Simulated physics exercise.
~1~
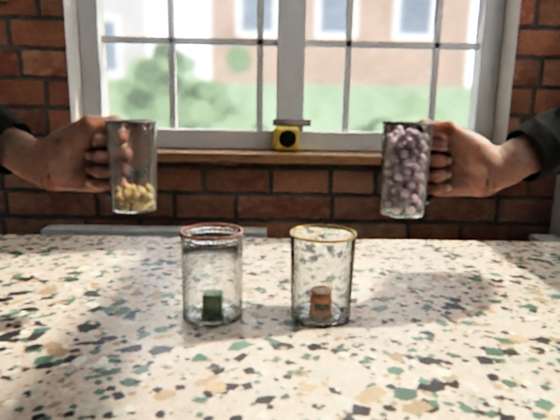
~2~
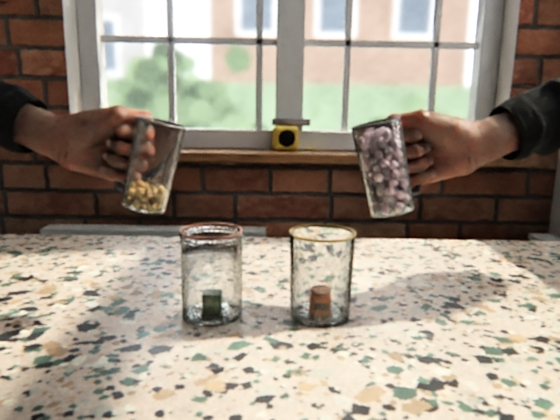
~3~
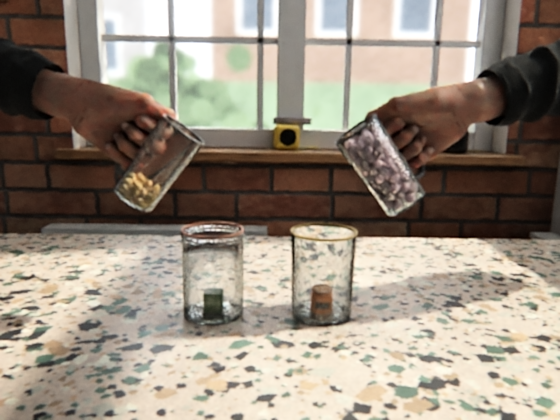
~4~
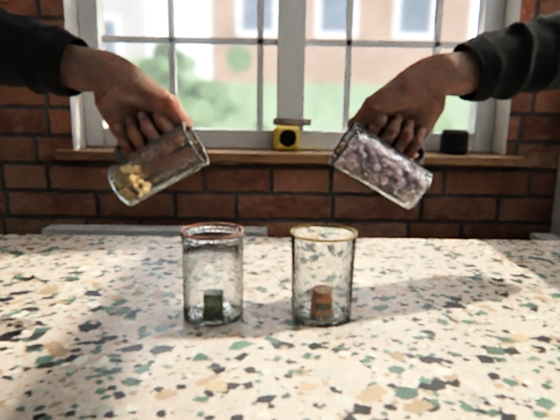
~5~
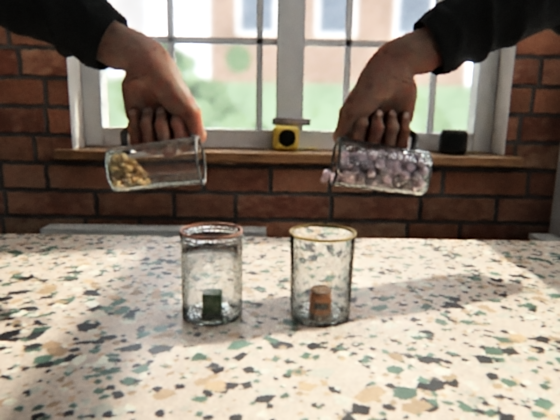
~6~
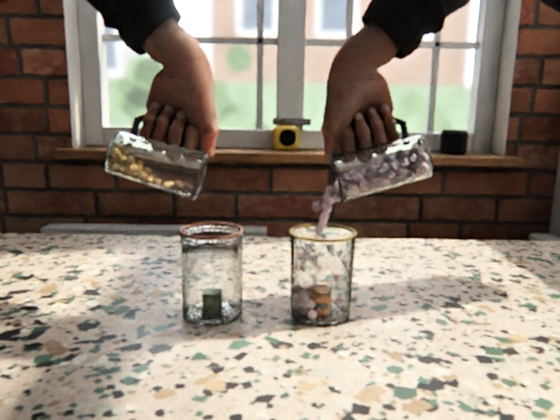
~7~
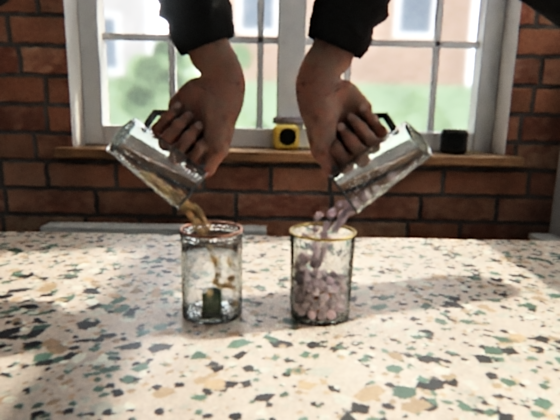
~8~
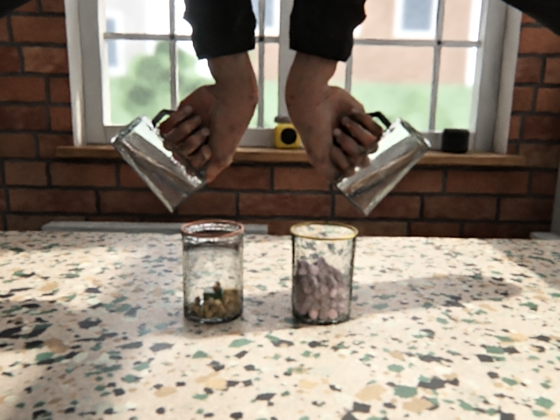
At first, two hands hold glass cups above a speckled table, the left one partly filled with yellowish pieces and the right one full of pale purple pieces. Below stand two clear glasses, a small dark green block in the left and an orange-brown one in the right. The hands tilt the cups inward until they lie on their sides. The purple pieces start falling first, gathering round the right block, and then the yellowish pieces stream into the left glass. Finally both cups are empty, the left block still shows above its shallow layer, and the right block is buried in a half-full glass.
